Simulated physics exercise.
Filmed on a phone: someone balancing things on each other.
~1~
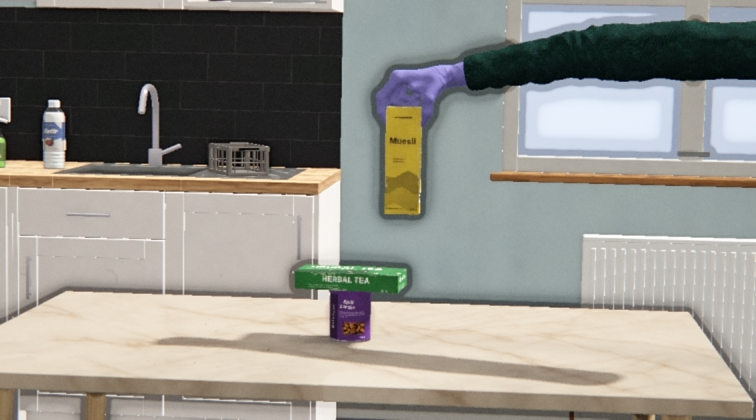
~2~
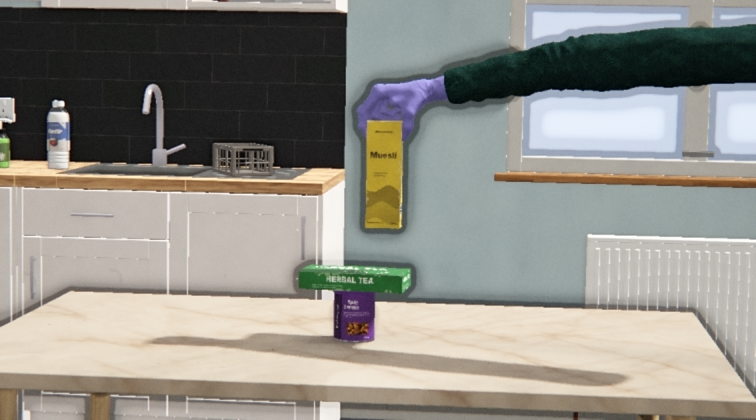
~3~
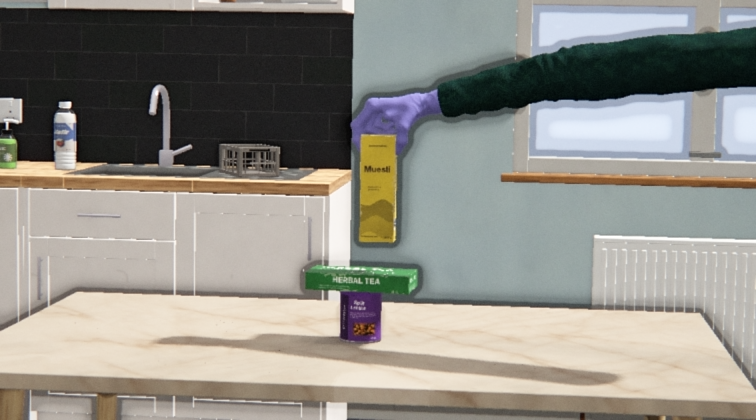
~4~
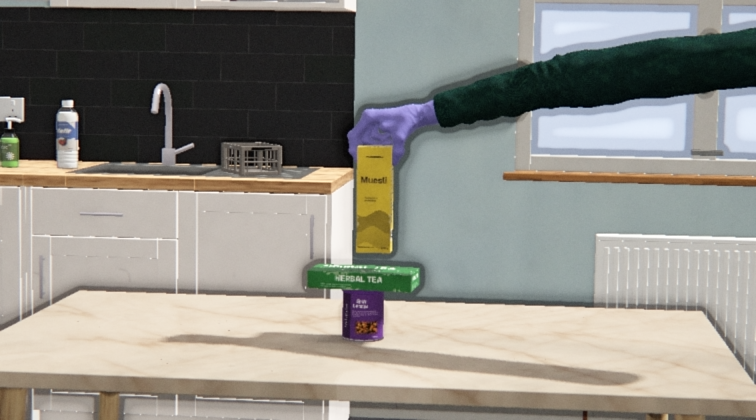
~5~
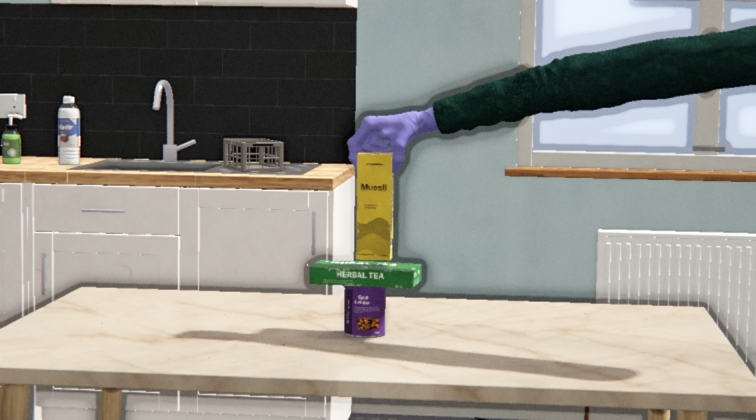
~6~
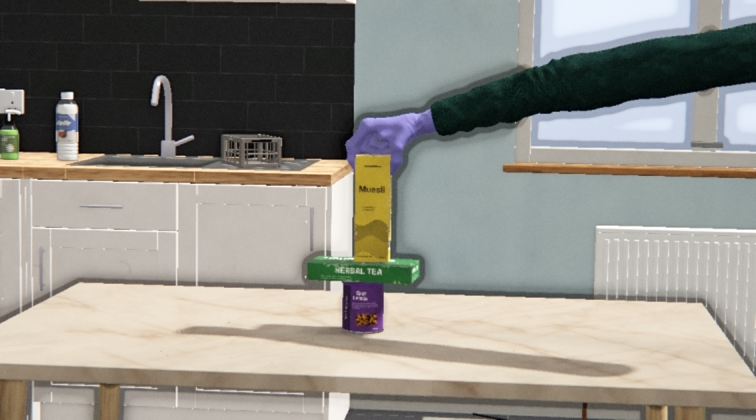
The clip opens on a purple-gloved hand holding a yellow muesli carton upright above a green herbal tea box balanced on a small purple pot on a kitchen table. The hand lowers the carton, moving slightly left, then sets it on the green box and keeps hold of it.
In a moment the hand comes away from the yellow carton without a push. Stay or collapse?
It stays up.
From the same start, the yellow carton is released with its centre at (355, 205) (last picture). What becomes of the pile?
Then it stays up.
Then, 0.70 s later than the last frame, all is still.
Then, 1.70 s later than the last frame, yellow carton resting near (373, 208).
When it is over, all 3 as before. End places, in pixels of the last picture, yellow carton near (373, 208). The pile holds.
